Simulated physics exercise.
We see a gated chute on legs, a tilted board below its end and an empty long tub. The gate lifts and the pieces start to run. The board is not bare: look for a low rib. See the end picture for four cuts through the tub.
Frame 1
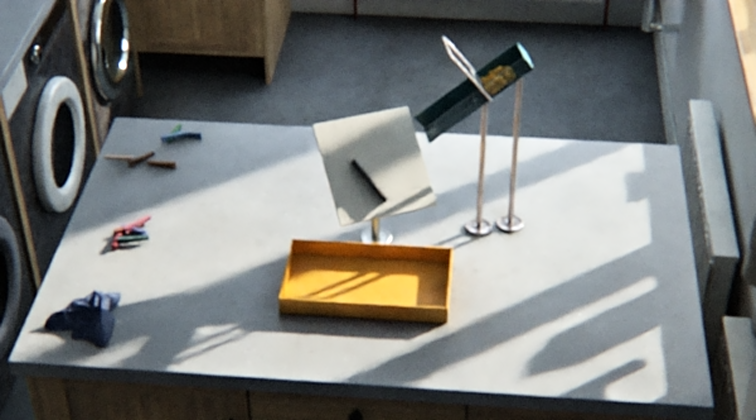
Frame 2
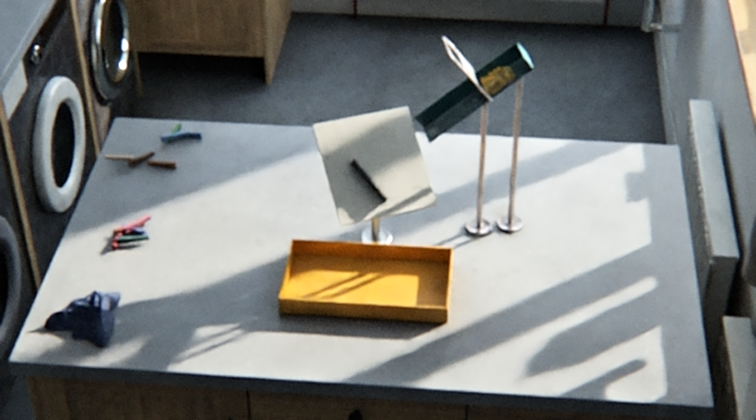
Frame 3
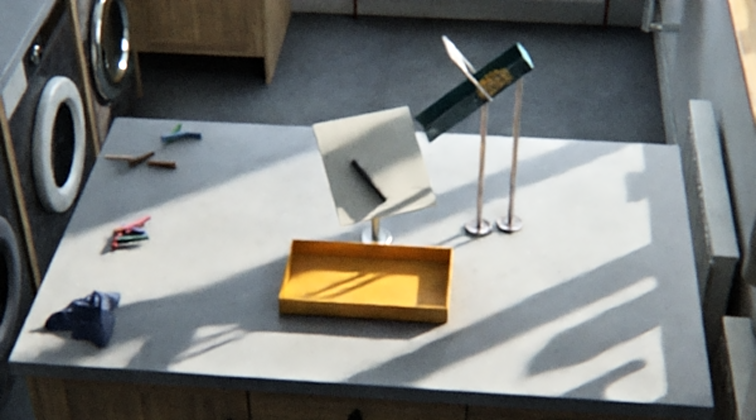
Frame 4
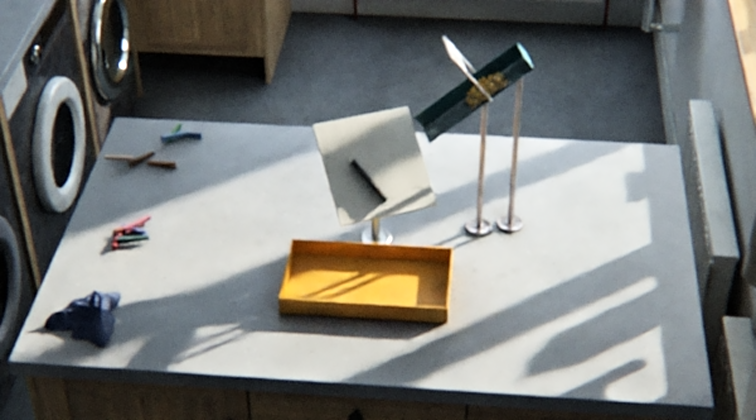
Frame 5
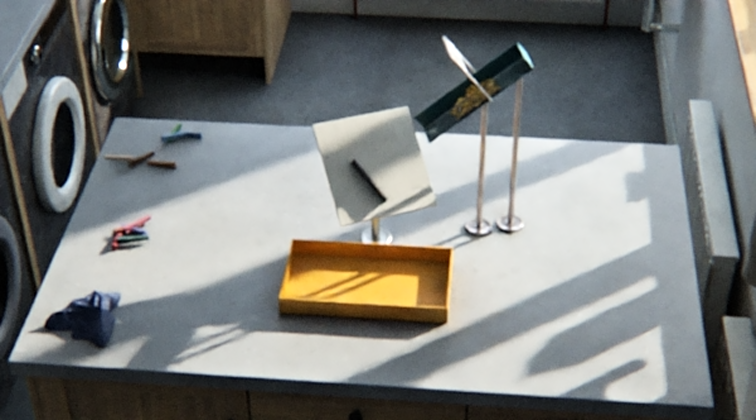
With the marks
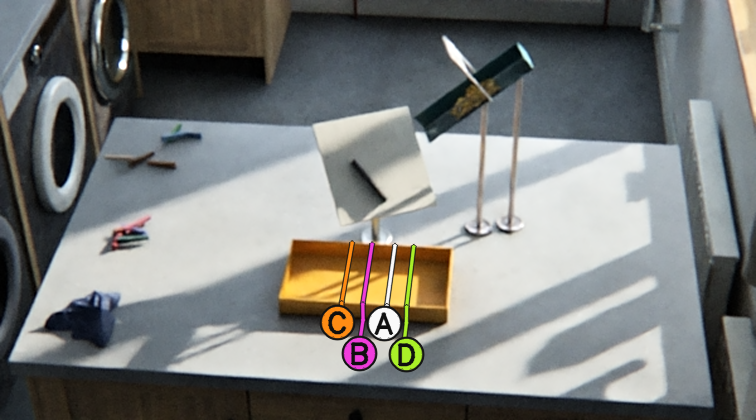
On a grey worktop, a gate lifts and small golden pieces slide down a dark chute.
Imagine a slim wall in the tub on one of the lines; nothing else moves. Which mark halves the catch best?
Choose D.
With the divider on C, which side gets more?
Right.
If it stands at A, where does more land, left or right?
Right.
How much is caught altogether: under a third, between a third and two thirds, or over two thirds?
About that: Over two thirds.
On the marked copy, line A crosses the front rim at (386, 304); line B crosses the front rim at (362, 303); line C crosses the front rim at (341, 302); line D crosses the front rim at (406, 305).
For line A, of what is caught, just a few on the left of the divider, almost all on the right.
For line B, of what is caught, just a few on the left of the divider, almost all on the right.
For line C, of what is caught, not one piece on the left of the divider, every piece on the right.
For line D, of what is caught, roughly a third on the left of the divider, roughly two thirds on the right.
